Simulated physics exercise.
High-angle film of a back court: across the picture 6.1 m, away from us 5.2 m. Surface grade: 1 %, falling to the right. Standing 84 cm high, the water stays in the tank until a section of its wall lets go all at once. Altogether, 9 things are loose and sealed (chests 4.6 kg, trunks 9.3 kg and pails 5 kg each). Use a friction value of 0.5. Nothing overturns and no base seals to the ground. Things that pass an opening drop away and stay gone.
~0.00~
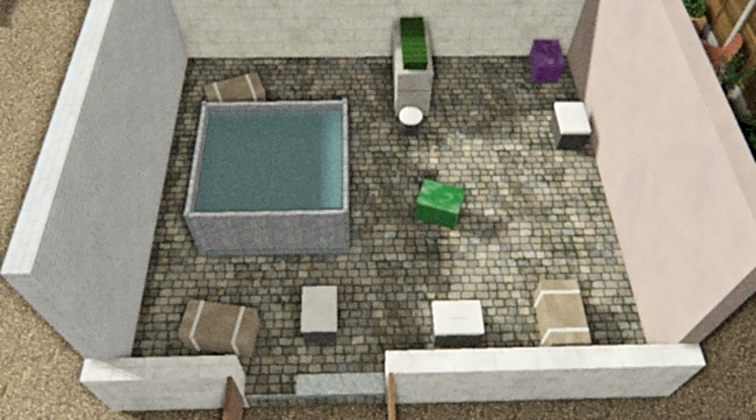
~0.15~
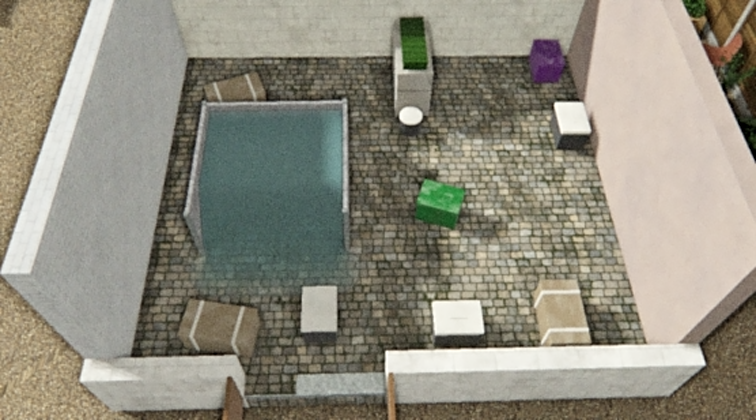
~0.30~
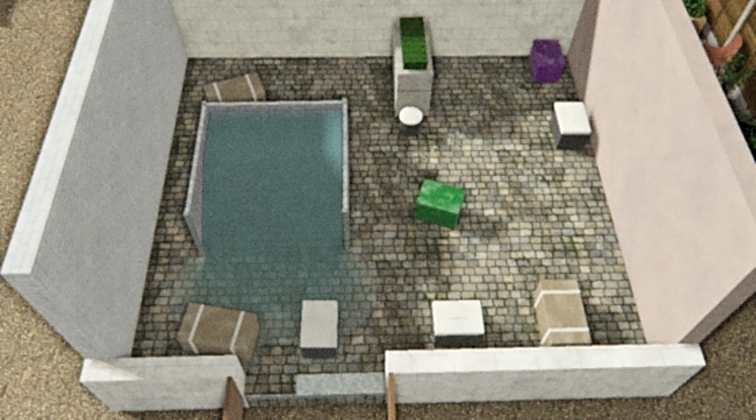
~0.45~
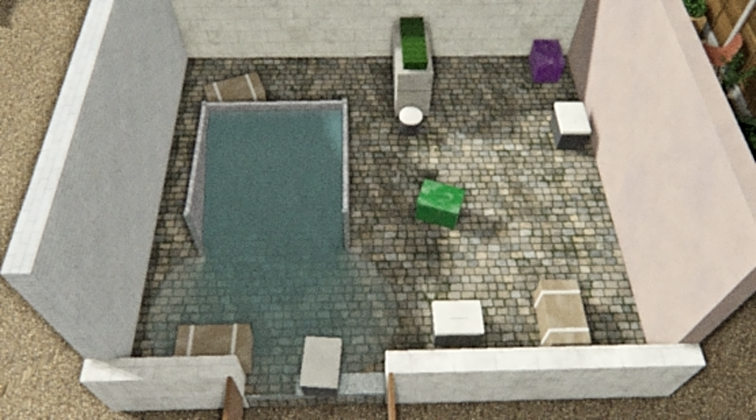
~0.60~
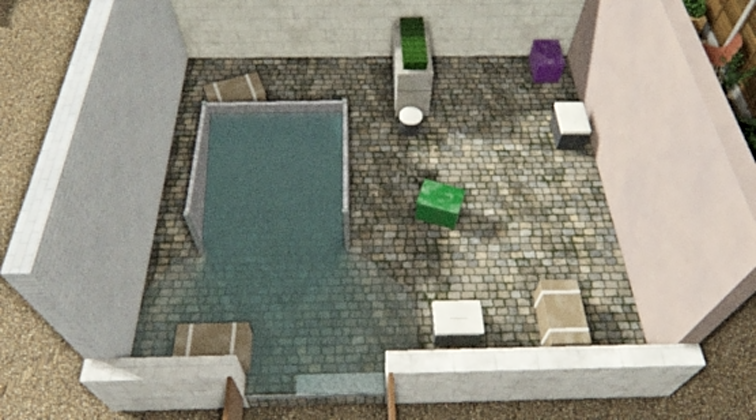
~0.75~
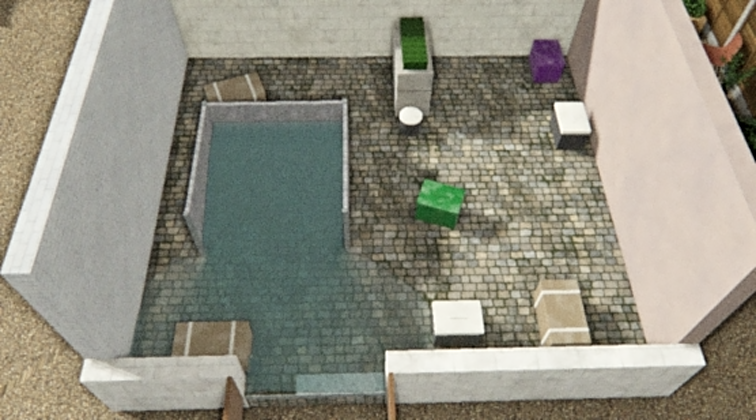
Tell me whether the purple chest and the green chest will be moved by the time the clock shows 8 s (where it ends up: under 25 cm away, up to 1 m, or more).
Outcome: Purple chest: Near its start; green chest: Near its start.
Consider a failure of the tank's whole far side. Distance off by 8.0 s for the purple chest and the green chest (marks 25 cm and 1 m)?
Purple chest: Washed well away; green chest: Washed well away.
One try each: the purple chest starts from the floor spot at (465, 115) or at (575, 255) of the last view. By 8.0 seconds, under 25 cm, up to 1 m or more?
Outcomes in order: It sits still; it is taken a long way.
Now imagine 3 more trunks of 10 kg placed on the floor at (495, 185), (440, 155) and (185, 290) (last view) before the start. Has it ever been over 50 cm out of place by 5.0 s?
In order: Below it, below it, below it.
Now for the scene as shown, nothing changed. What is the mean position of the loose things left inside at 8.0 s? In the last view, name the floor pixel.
Near (467, 135).
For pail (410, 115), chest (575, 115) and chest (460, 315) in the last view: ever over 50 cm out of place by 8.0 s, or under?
Taking them in order: Fell shy, exceeded and exceeded.
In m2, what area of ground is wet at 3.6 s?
Flooded: Near 18 m2.
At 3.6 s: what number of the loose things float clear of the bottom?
Total: 1.
After 1.6 s the purple chest is near (549, 51), 0.0 m from its start, aground; the green chest is near (441, 196), 0.0 m from its start, aground; 1 of 9 are out; 1 afloat.
After 3.6 s the purple chest is near (549, 51), 0.0 m from its start, aground; the green chest is near (441, 196), 0.0 m from its start, aground; 2 of 9 are out; 1 afloat.
After 5.6 s the purple chest is near (549, 51), 0.0 m from its start, aground; the green chest is near (441, 196), 0.0 m from its start, aground; 2 of 9 are out; 0 afloat.
After 8.0 s the purple chest is near (548, 53), 0.1 m from its start, afloat; the green chest is near (441, 196), 0.0 m from its start, aground; 2 of 9 are out; 4 afloat.
